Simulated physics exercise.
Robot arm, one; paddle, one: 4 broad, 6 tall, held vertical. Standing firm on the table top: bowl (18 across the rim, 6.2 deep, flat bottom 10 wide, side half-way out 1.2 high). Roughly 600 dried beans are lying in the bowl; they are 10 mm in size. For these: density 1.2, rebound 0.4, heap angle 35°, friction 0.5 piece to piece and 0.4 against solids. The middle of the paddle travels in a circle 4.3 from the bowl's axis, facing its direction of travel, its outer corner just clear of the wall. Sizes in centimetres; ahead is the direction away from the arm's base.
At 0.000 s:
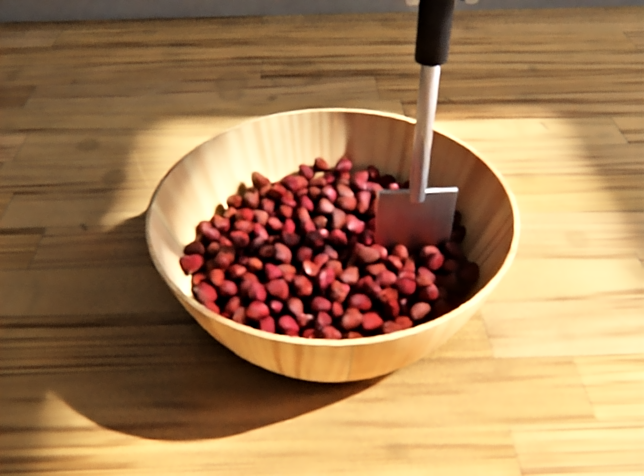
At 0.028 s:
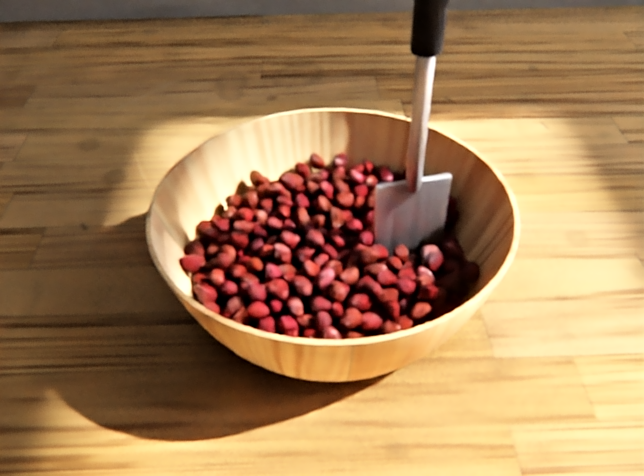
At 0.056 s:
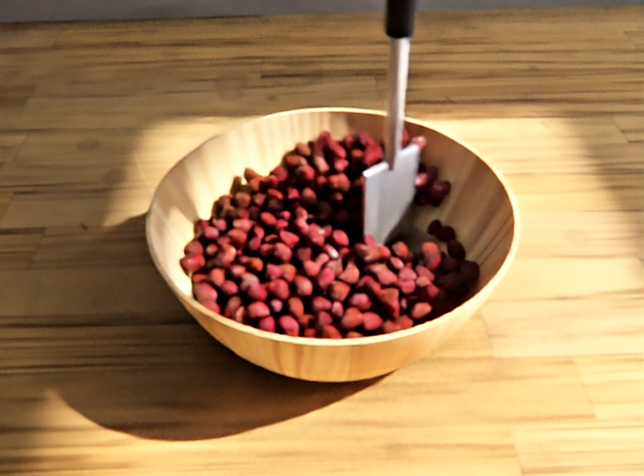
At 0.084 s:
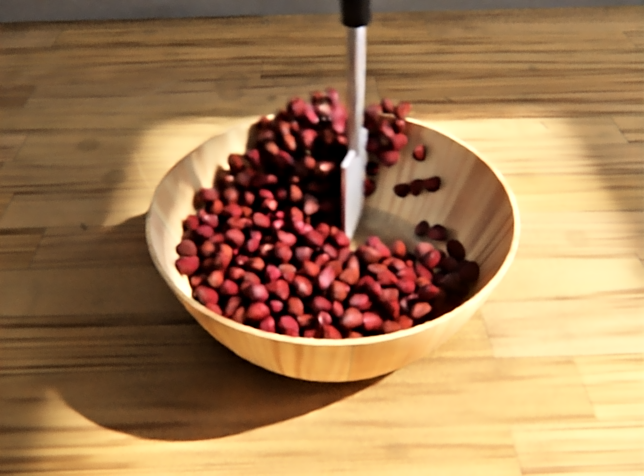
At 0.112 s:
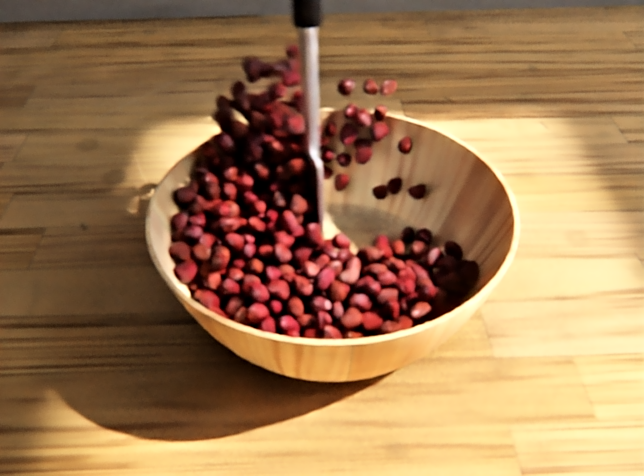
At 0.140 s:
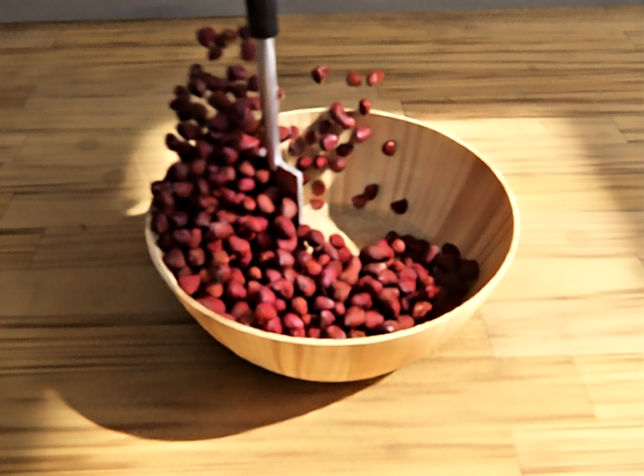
Metal paddle with a black handle sweeping leftward through red beans in a wooden bowl, piling them up and flinging some into the air.
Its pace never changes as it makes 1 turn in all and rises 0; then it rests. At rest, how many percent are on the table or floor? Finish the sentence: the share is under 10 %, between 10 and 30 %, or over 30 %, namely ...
The share is over 30 %.
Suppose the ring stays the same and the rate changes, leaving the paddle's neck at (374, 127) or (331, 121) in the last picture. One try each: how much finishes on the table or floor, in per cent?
Well, about 10 percent the first time and about 20 percent the second.
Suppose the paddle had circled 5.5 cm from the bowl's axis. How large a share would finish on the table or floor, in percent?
It would be near 35 per cent.
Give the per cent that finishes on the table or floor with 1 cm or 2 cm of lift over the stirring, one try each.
Some 40 and some 35 per cent.
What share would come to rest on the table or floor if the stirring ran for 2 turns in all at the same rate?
It would be around 60 percent.
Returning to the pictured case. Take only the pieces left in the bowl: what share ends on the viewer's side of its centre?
30 %.
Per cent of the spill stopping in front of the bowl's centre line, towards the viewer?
60 %.
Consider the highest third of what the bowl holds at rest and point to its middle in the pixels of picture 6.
Near (375, 190).
By 0.21 s, 215° round, highest piece 13 above the table; 508 in the bowl, 95 in flight or on the tool.
By 0.29 s, 297° round, highest piece 12 above the table; 425 in the bowl, 36 on the table or floor, 142 in flight or on the tool.
By 0.52 s, 0° round, highest piece 7 above the table; 333 in the bowl, 269 on the table or floor, 1 in flight or on the tool.
By 1.22 s, 0° round, highest piece 5 above the table; 332 in the bowl, 271 on the table or floor.
Final count, 332 in the bowl, 271 on the table or floor. That is 45 % on the table or floor.
